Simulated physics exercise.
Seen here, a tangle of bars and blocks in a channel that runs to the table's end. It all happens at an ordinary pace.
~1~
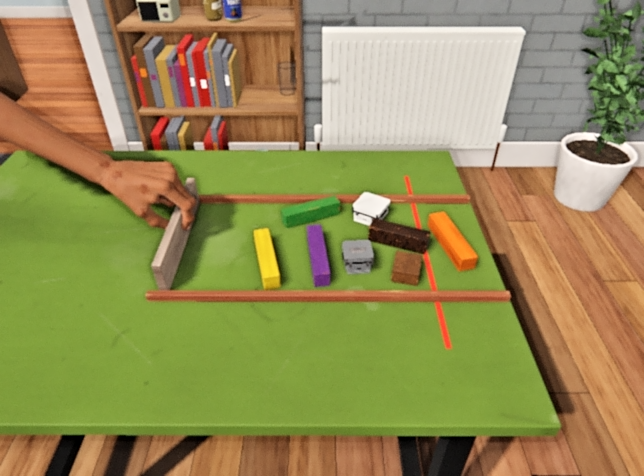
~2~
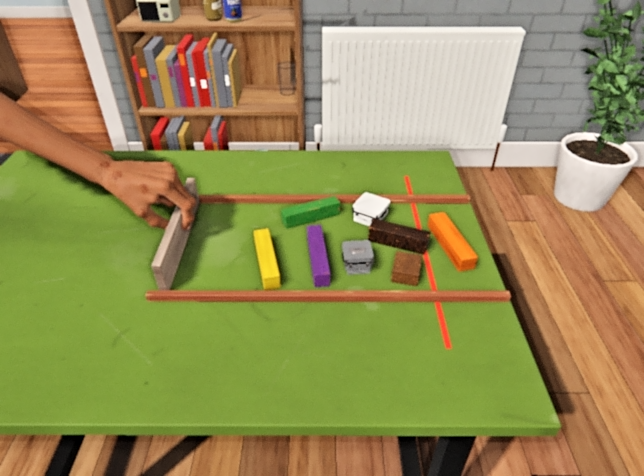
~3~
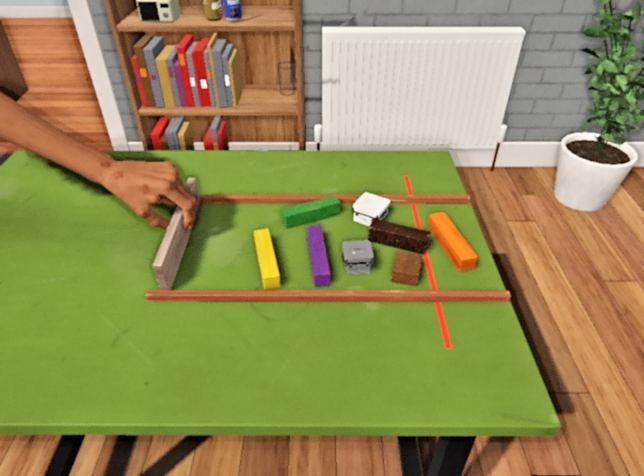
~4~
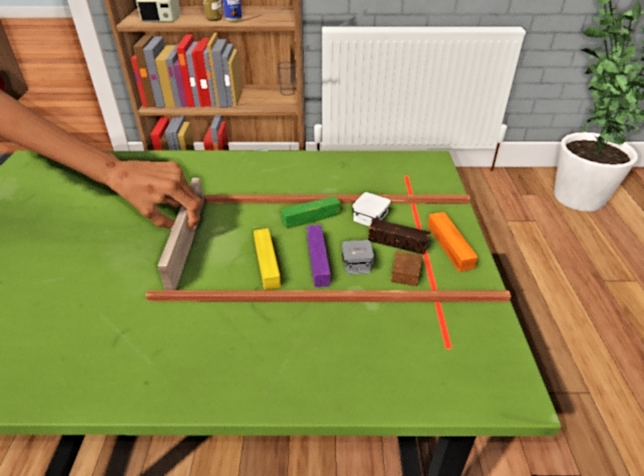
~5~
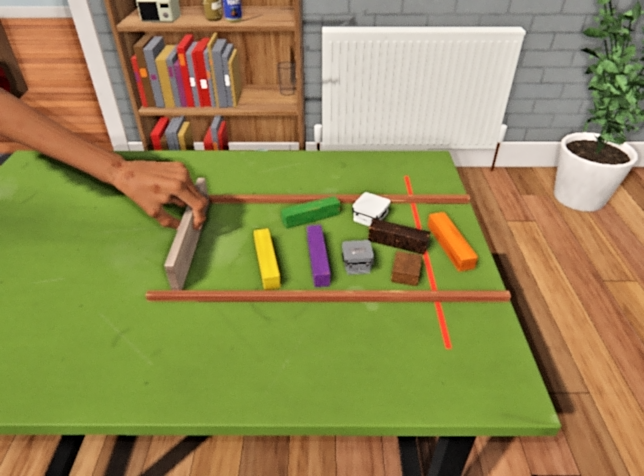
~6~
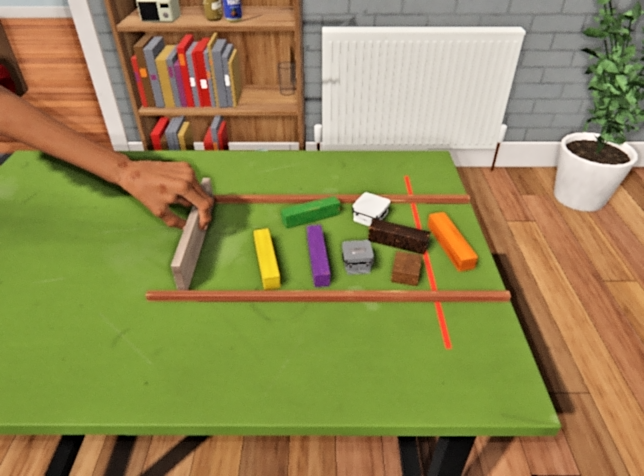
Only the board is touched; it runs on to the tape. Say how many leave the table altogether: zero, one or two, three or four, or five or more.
The number that fall off is one or two.
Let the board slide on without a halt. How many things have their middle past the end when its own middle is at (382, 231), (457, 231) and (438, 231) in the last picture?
It would be 0, 5 and 2.
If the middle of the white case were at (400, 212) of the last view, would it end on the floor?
Then it stays on.
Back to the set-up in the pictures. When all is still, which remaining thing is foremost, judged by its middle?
Foremost is the black bar.
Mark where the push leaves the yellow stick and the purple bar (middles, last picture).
About (436, 259), and the other about (451, 254).
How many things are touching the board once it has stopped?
In contact: 2.
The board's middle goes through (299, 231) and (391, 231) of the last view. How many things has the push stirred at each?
At the one place 3, at the other 8.
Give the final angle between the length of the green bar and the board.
About 55°.
Soon after, none off yet; orange stick at rest near (451, 240); brown block at rest near (407, 268); black bar at rest near (399, 236).
In the end, the number that fall off is one or two; gone, orange stick.
